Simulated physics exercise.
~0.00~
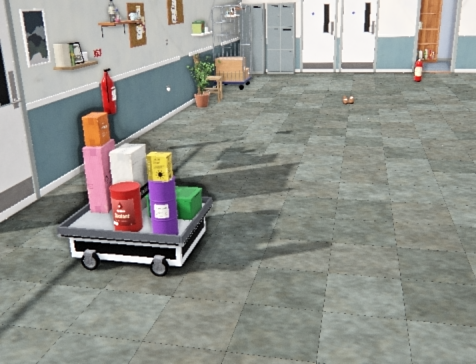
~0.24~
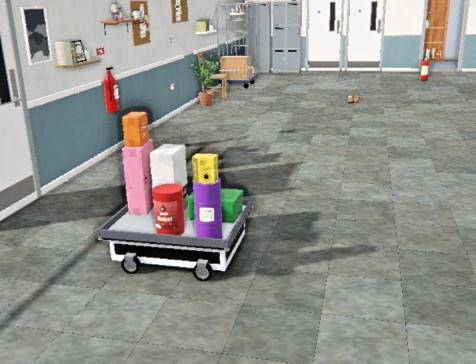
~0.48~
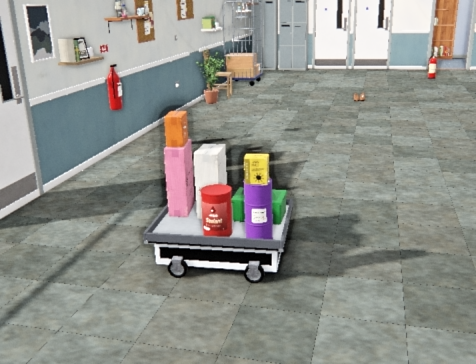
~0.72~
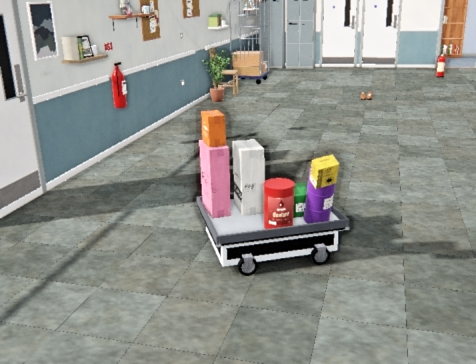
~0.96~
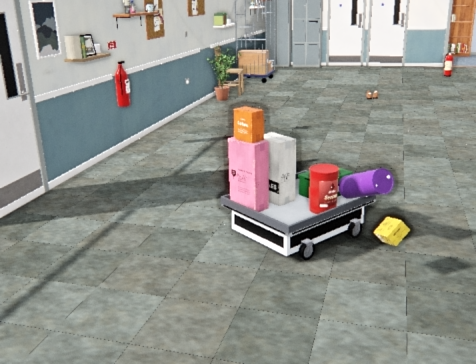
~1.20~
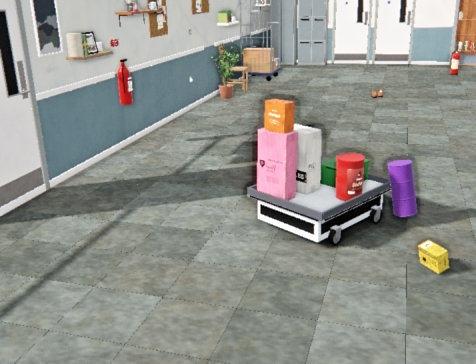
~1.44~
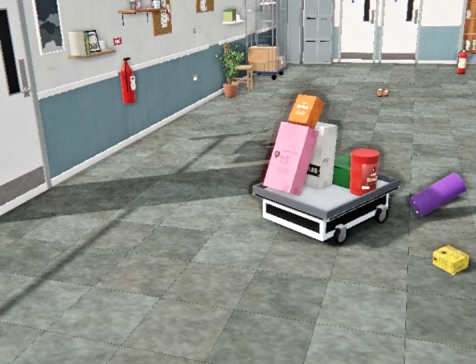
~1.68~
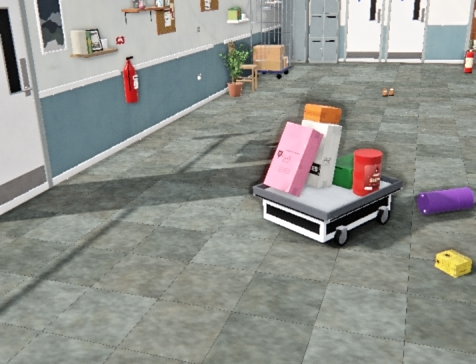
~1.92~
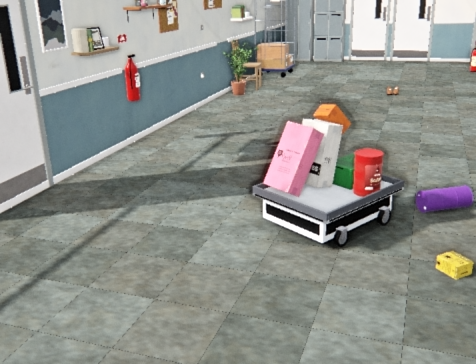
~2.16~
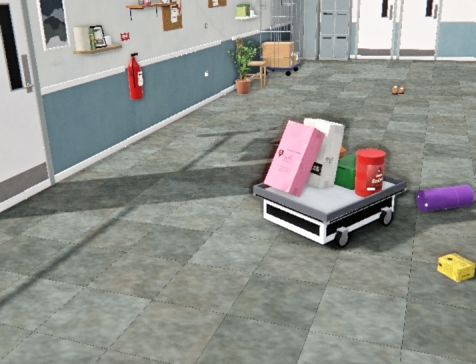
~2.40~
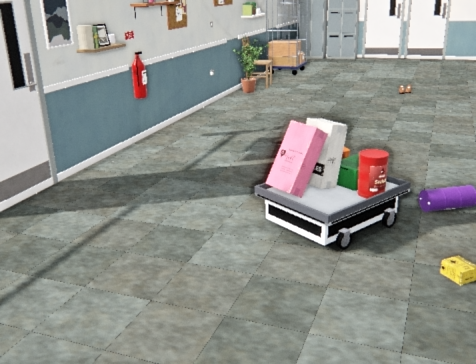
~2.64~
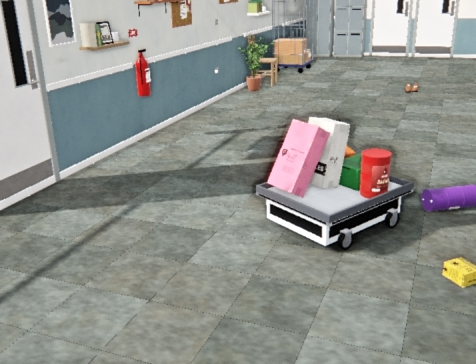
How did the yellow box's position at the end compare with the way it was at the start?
The yellow box stood upright on top of the purple canister at the start, but by the end it was lying on its side on the floor.
